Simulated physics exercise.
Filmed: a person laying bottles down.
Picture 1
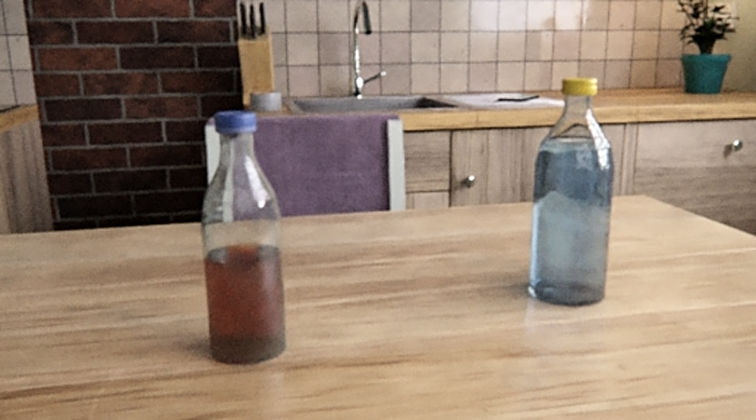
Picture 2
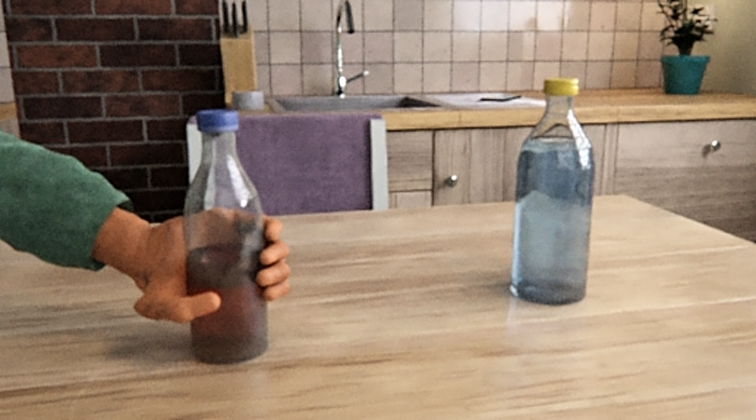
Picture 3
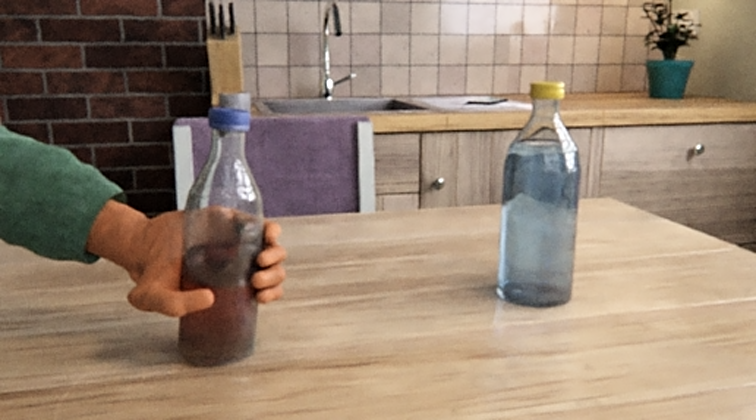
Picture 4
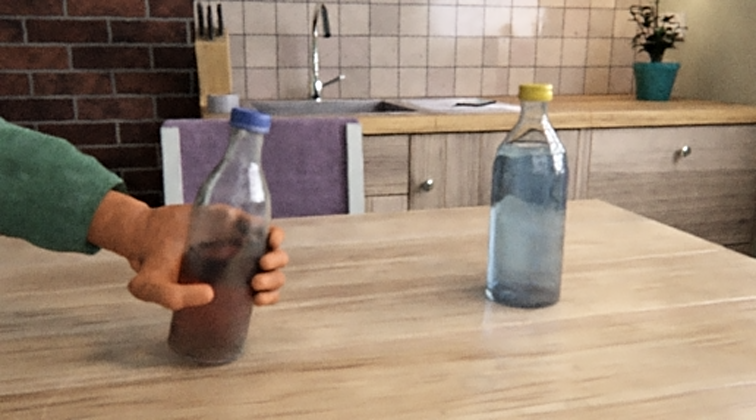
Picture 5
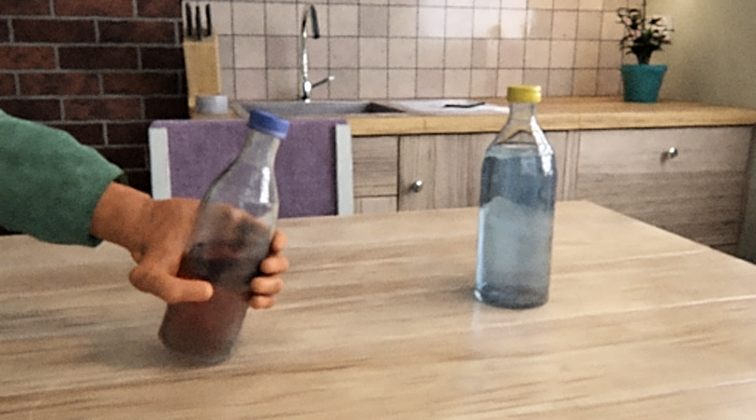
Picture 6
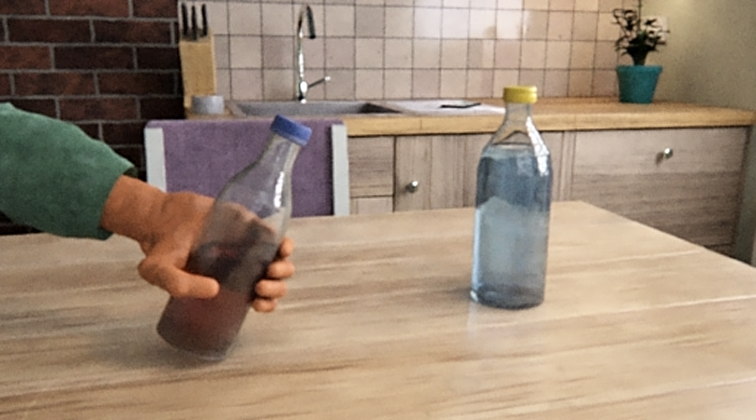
A hand in a green sleeve grasping the left bottle of reddish liquid and tilting it rightward on a wooden kitchen table.
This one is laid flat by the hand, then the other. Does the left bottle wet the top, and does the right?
In the end left bottle: The result will be no loss; right bottle: The result will be no loss.
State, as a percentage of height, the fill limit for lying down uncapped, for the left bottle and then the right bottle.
First 22 %, second 26 %.
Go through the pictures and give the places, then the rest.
The first picture shows both stand upright; left bottle (242, 234) about half full, capped; right bottle (573, 189) about three quarters full, capped.
The second picture shows a hand takes the left bottle; left bottle about half full, surface at (226, 253); right bottle about three quarters full, surface at (558, 141).
In the third picture, the left bottle leans; left bottle (223, 232) about half full; right bottle (541, 191) about three quarters full.
In the fourth picture, the left bottle leans; left bottle about half full, surface at (224, 249); right bottle about three quarters full, surface at (532, 146).
In the fifth picture, the left bottle leans; left bottle (233, 230) about half full; right bottle (518, 194) about three quarters full.
In the sixth picture, the left bottle leans; left bottle (244, 231) tipped 25°, capped; right bottle about three quarters full, surface at (517, 148), capped.
Next, the left bottle is nearly down; left bottle, dry at the neck.
After that, the left bottle lies flat; left bottle, dry at the neck.
Finally, both lie flat; left bottle, dry at the neck; right bottle, dry at the neck.
